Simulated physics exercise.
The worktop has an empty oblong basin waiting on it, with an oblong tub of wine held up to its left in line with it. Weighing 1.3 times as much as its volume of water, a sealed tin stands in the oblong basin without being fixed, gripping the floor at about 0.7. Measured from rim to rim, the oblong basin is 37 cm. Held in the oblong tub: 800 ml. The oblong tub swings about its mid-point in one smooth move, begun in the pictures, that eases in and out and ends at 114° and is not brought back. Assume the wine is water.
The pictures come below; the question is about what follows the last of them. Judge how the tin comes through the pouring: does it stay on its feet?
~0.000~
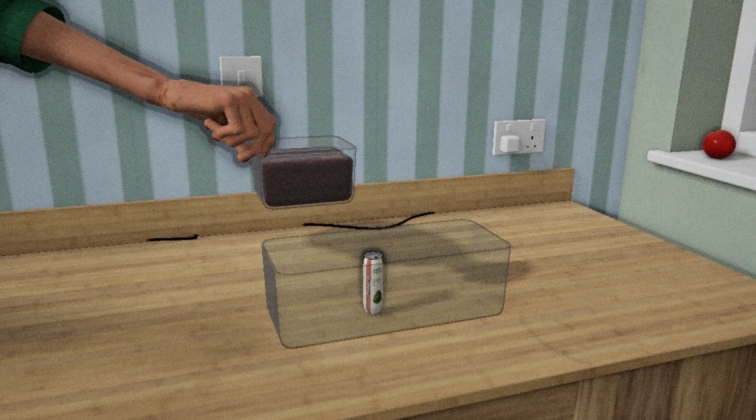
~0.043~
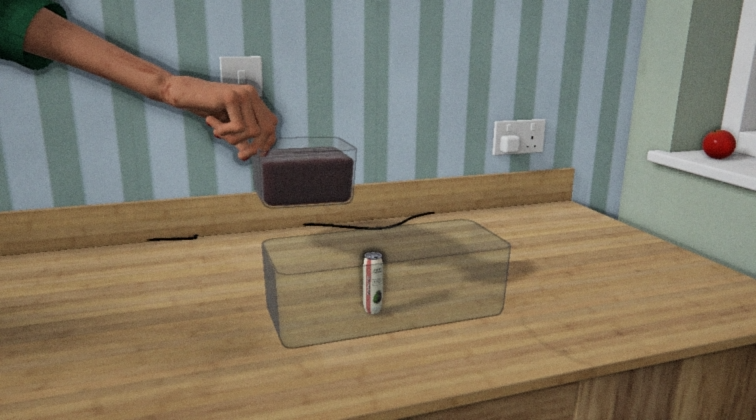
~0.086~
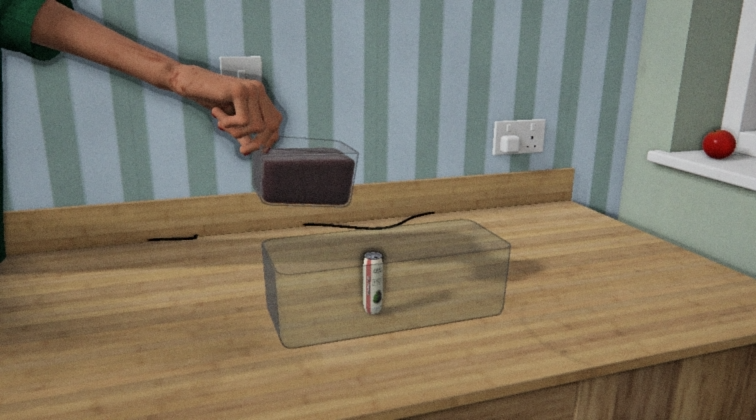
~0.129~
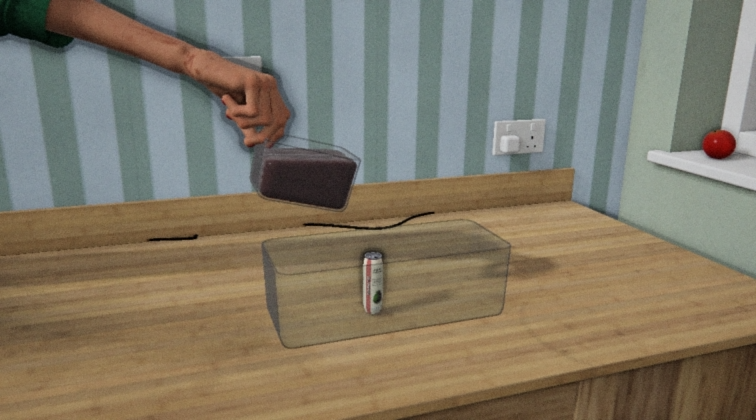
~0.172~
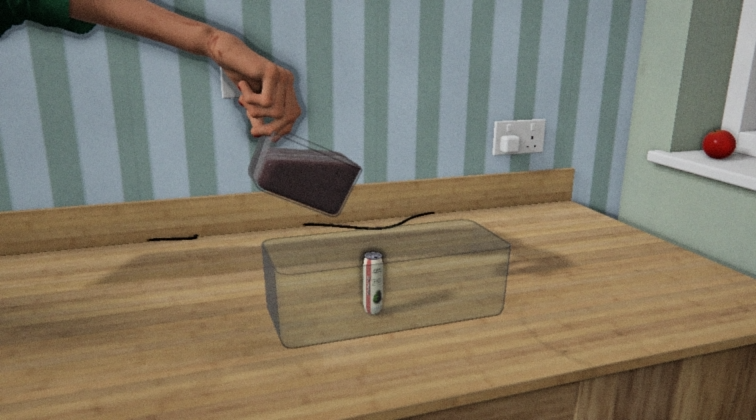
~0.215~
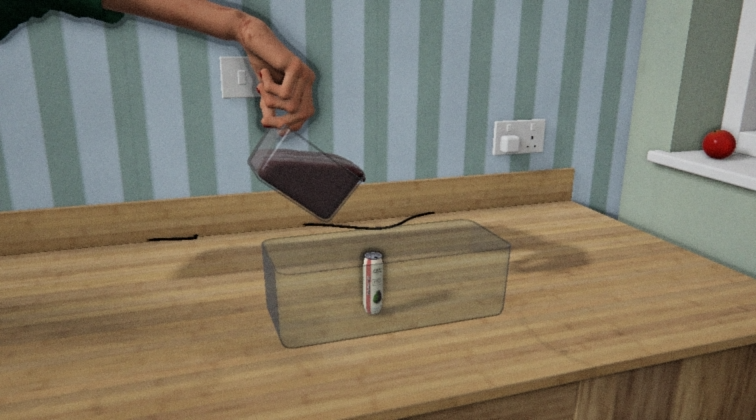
Not tipped.
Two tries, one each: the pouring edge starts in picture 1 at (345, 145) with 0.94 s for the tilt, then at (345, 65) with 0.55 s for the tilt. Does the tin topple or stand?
Try 1: Still standing; try 2: Still standing.
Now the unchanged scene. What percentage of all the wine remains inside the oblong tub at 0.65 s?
About 2 per cent.
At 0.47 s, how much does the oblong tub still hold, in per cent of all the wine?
At that time about 18 in a hundred parts are still held.
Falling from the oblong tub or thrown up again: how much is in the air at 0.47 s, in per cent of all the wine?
I'd put it at about 36 percent.
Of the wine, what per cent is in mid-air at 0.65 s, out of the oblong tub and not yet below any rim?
4 per cent or so.
By 0.47 s the tilt is 108° and 17 per cent is still to pour; the tin stands where it began.
By 0.65 s the tilt is 114° and 2 per cent is still to pour; the tin stands where it began.
By 0.84 s the tilt is 114° and 0 per cent is still to pour; the tin stands where it began.
By 1.05 s the tilt is 114° and 0 per cent is still to pour; the tin stands where it began.
At rest the tin stands where it began.
